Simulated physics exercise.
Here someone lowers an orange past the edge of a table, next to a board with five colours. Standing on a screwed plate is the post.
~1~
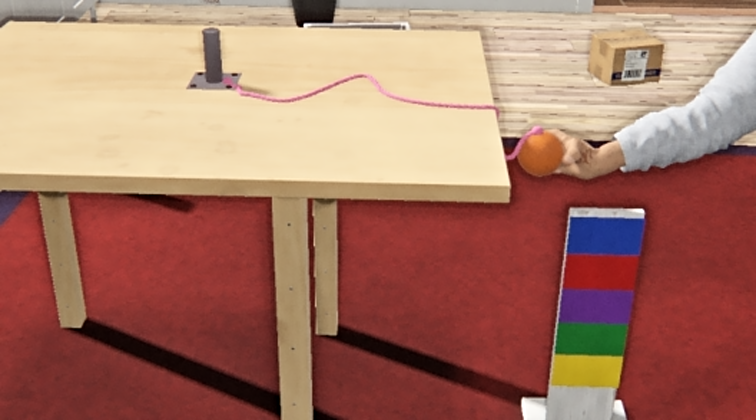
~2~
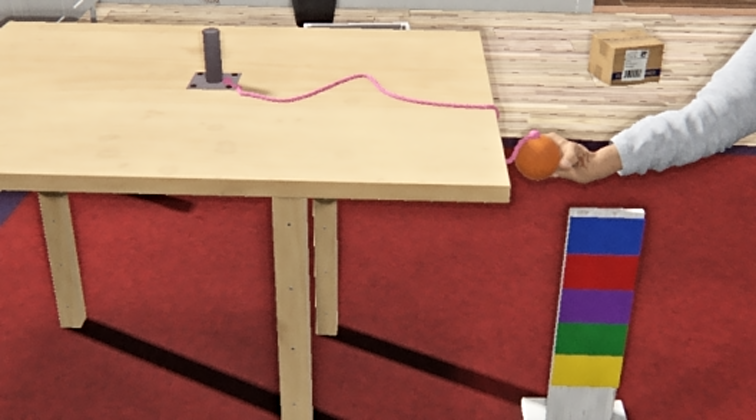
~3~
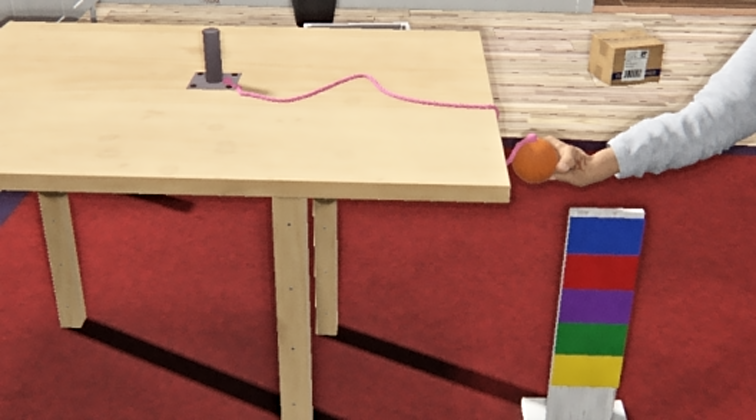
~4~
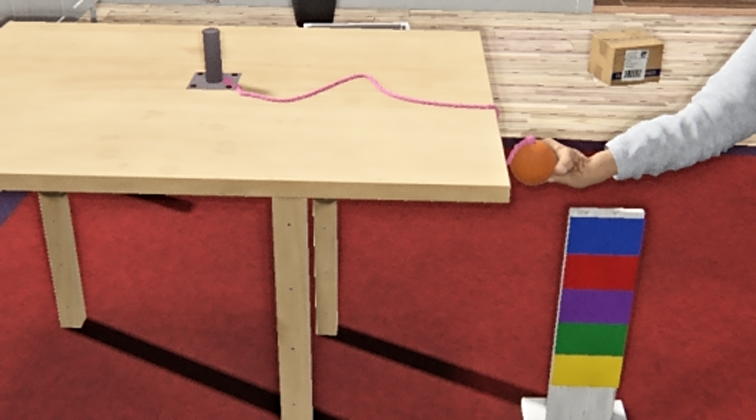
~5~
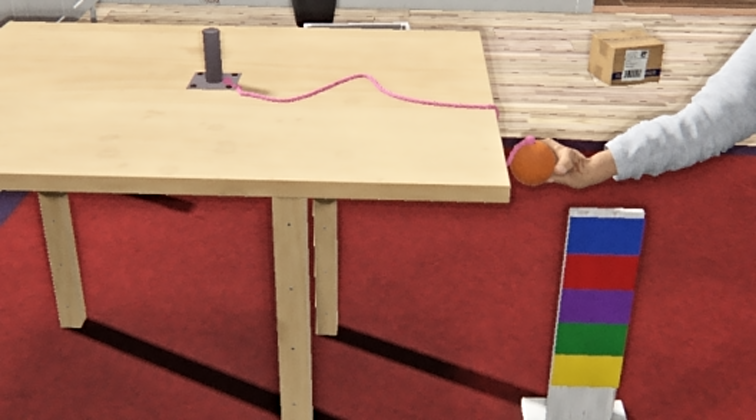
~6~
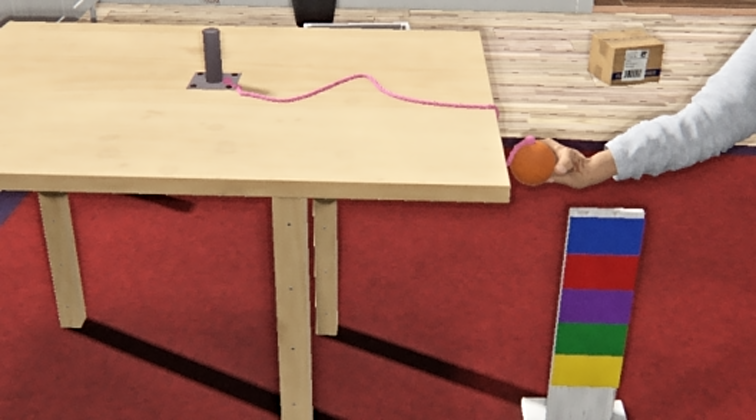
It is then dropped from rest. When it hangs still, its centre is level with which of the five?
With purple.
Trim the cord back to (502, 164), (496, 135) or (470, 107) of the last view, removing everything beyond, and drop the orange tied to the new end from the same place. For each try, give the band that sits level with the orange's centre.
Taking the cuts in order: Red, then blue, then no band.
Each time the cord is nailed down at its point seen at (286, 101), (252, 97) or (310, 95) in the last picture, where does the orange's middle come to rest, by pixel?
In order of the tries: About (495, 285), then (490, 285), then (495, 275).
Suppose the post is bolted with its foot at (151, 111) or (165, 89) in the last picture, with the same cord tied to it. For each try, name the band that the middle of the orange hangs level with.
Result 1: Red. Result 2: Red.
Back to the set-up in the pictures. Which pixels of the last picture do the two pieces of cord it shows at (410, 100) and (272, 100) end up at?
Point one to (492, 106), point two to (305, 83).
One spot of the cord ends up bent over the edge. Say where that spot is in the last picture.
Position: Approx. (398, 97).
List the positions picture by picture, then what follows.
The first frame shows orange (540, 153); blue (606, 238); red (601, 273); purple (596, 308); green (591, 341); yellow (587, 372).
The second frame shows orange (537, 158); cord through (243, 95) (314, 94) (371, 78) (422, 103) (496, 121).
The third frame shows orange (535, 160).
The fourth frame shows orange (533, 162); cord through (243, 95) (314, 94) (371, 78) (423, 103) (496, 121).
The fifth frame shows orange (532, 163).
The sixth frame shows orange (532, 163); cord through (243, 95) (314, 94) (371, 78) (423, 103) (496, 121).
Soon after, orange near (471, 256); level with red.
After that, orange near (483, 283); level with purple.
In the end, orange near (485, 285); level with purple. At purple.
